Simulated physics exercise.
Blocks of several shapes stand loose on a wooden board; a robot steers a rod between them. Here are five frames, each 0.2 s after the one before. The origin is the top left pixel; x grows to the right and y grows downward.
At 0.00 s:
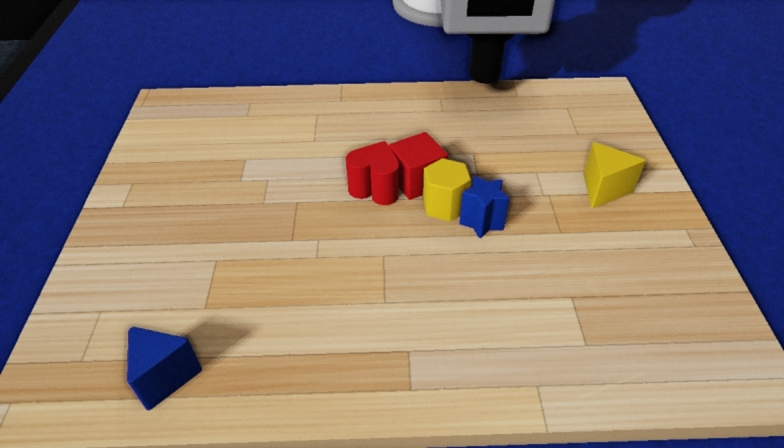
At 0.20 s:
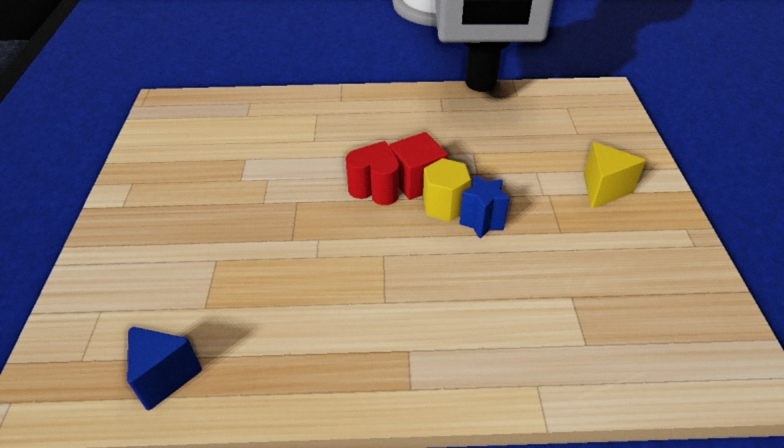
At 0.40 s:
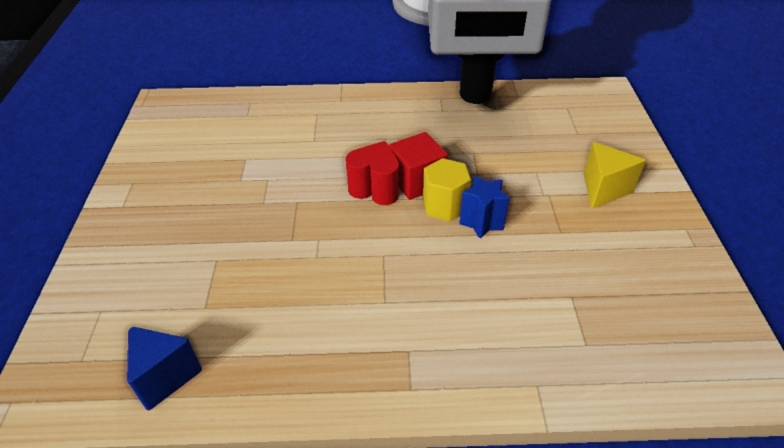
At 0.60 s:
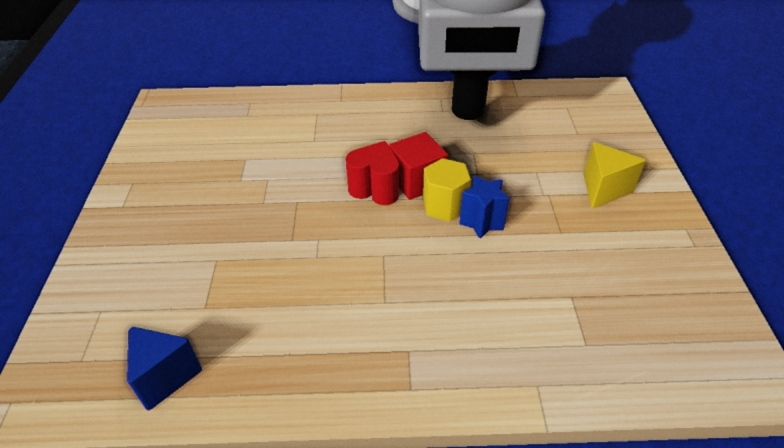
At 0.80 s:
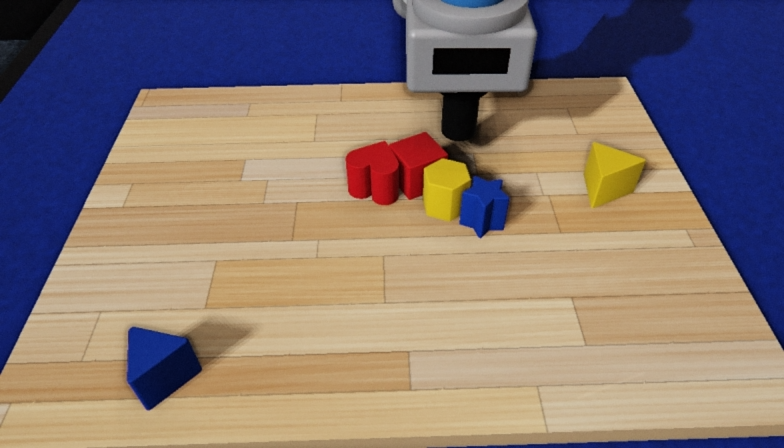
The clip shows a wooden board with red, yellow and blue blocks, some clustered together, while a robot's dark rod moves a short way from the far edge toward the cluster and slightly left; the blocks stay still.
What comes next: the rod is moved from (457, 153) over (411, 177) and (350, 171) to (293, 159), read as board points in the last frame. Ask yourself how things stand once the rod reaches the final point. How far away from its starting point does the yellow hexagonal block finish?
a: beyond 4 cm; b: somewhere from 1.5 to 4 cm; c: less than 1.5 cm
c (less than 1.5 cm)
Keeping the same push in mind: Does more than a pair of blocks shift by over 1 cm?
In short: No.
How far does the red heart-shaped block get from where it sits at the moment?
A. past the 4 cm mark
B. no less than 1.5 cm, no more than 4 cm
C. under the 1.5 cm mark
(A)
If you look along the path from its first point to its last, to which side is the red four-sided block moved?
Sideways shift: Left.
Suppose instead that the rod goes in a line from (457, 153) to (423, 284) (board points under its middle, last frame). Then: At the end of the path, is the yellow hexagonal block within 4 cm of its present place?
No, it doesn't check out.
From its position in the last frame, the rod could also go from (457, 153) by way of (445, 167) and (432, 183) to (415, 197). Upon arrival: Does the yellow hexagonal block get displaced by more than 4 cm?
I expect not.
On the path given first. One third of the way, rod (411, 157); red heart-shaped block (338, 174); red four-sided block (380, 164).
Two thirds of the way, rod (347, 150); red heart-shaped block (309, 191), turned 50° anticlockwise; red four-sided block (336, 165), turned 40° anticlockwise.
At the end, rod (289, 139); red heart-shaped block (309, 191), turned 50° anticlockwise; red four-sided block (336, 165), turned 45° anticlockwise; yellow hexagonal block in place.
